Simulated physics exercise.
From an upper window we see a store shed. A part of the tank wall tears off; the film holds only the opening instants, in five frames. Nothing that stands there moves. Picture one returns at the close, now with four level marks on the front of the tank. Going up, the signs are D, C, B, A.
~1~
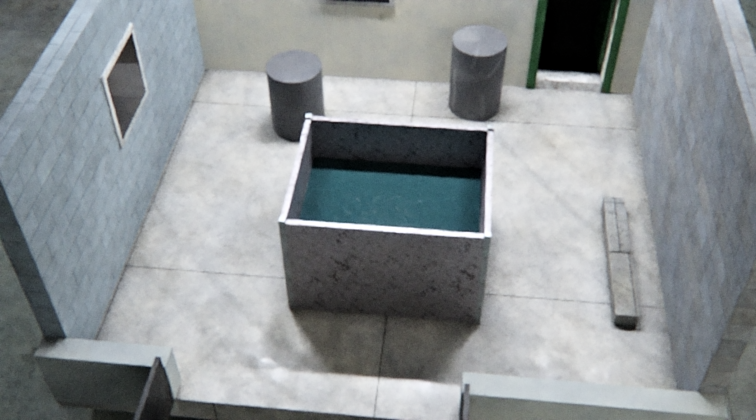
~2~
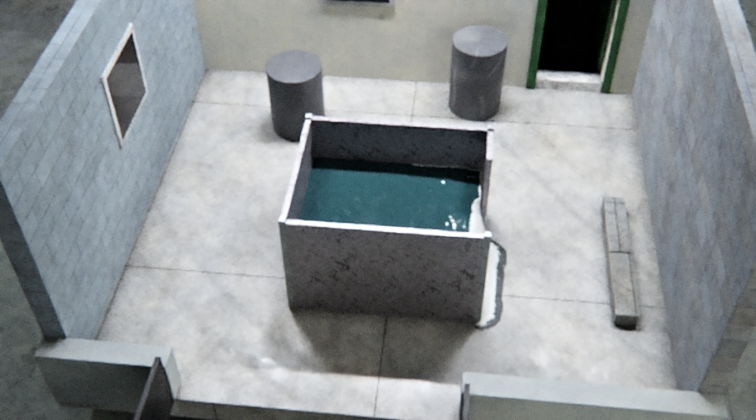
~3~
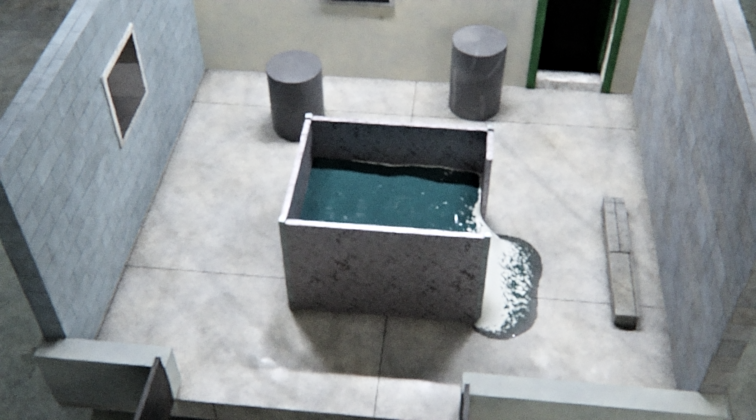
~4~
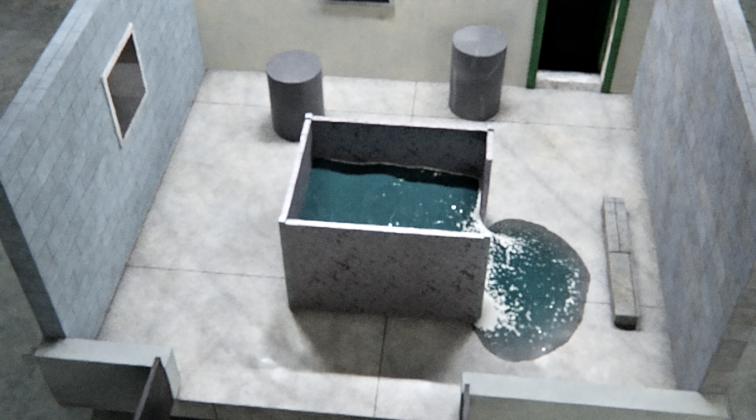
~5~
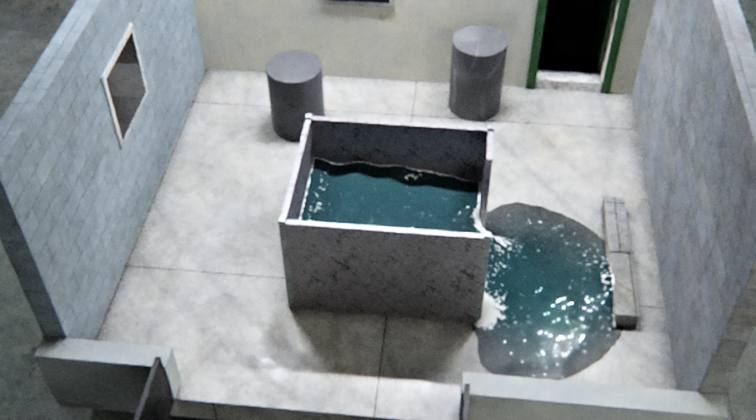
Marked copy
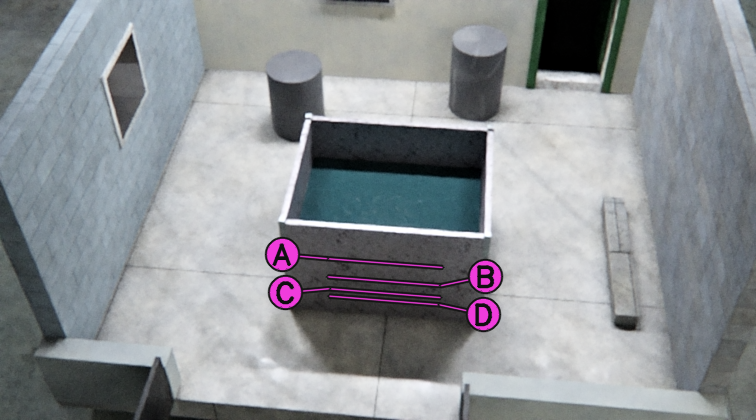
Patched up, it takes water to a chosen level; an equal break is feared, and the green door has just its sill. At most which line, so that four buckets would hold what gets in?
Use level B.
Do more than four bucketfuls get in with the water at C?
No, that is safe.
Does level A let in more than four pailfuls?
Yes, it does.
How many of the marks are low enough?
Three.
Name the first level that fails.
Level A.
In magenta, A at (384, 263); B at (384, 281); C at (384, 293); D at (384, 300); from the bottom up D, C, B, A.
For level A, about 11 bucketfuls get in.
For level B, a splash gets over, under a bucket.
For level C, nothing gets over.
For level D, nothing gets over.
